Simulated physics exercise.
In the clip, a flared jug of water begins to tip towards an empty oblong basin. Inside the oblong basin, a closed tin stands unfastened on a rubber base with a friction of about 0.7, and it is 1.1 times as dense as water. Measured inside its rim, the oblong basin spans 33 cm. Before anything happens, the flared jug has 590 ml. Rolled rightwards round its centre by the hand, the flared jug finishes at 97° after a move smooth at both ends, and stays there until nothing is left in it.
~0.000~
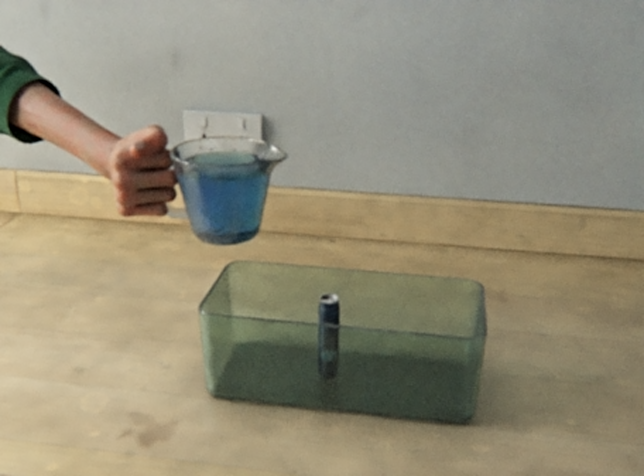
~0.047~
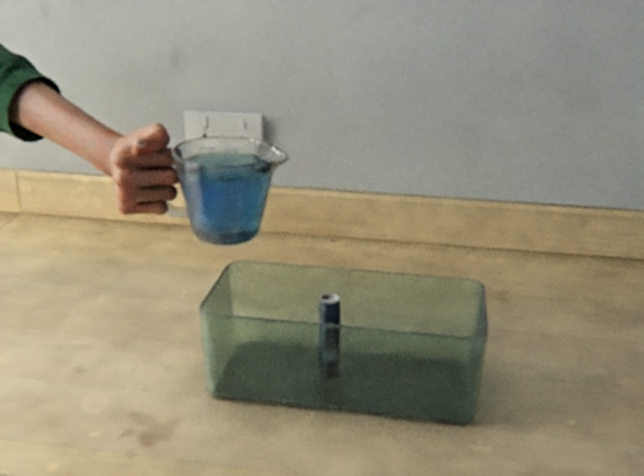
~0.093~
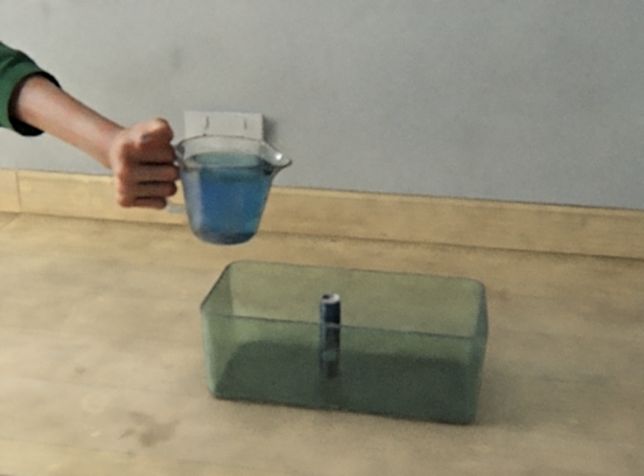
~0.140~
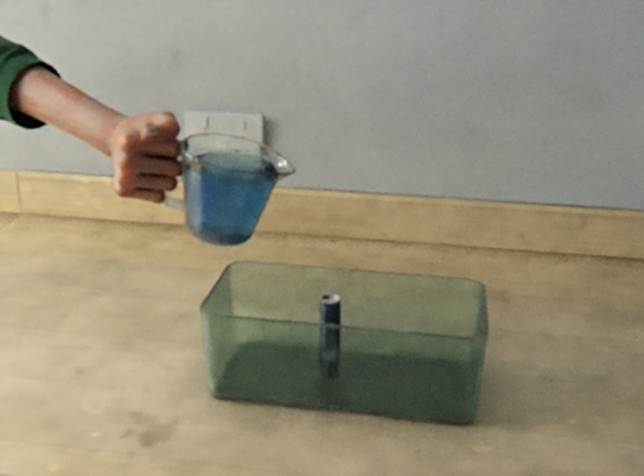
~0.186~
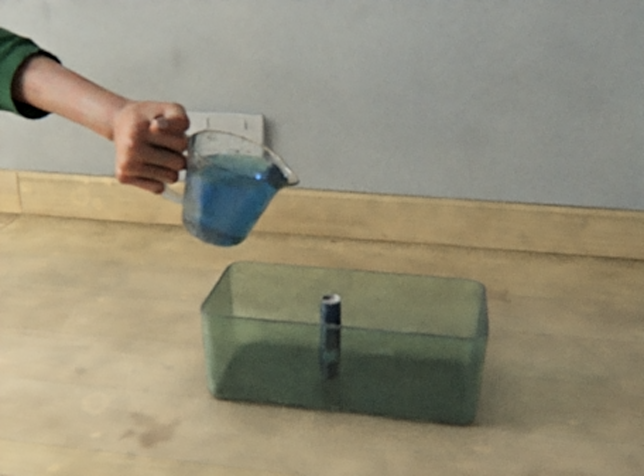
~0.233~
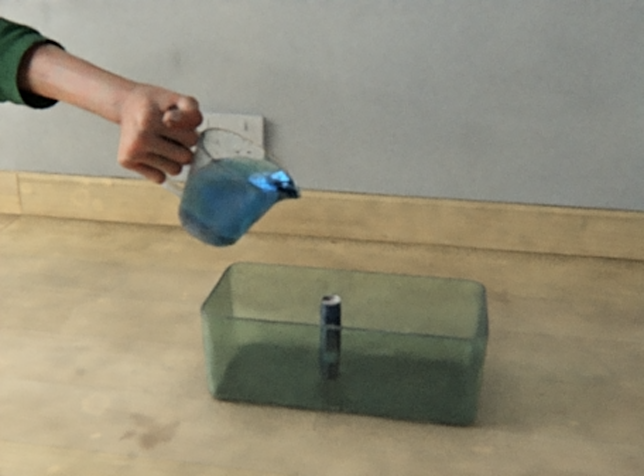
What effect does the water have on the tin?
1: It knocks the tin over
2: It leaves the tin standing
Answer: 1.
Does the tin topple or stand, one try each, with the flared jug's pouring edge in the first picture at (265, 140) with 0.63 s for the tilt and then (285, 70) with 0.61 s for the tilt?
First it tips over; then it stays on its base.
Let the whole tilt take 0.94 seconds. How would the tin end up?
The tin tips over.
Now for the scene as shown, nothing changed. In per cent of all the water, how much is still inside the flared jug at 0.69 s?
Around 9 in a hundred is still there.
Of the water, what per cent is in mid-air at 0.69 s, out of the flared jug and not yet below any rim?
Roughly 10 %.
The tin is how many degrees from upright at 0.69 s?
Looks like some 5 degrees from vertical upright.
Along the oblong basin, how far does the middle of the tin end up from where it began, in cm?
The middle of the tin ends some 11.0 cm along the basin.
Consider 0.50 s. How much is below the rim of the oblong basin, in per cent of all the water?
Near 30 in a hundred.
By 0.50 s the tilt is 89° and 45 per cent is still to pour; the tin stands where it began.
By 0.69 s the tilt is 97° and 9 per cent is still to pour; the tin leans 7°.
By 0.89 s the tilt is 97° and 1 per cent is still to pour; the tin leans 56°.
By 1.11 s the tilt is 97° and 0 per cent is still to pour; the tin lies on its side.
At rest the tin lies on its side.
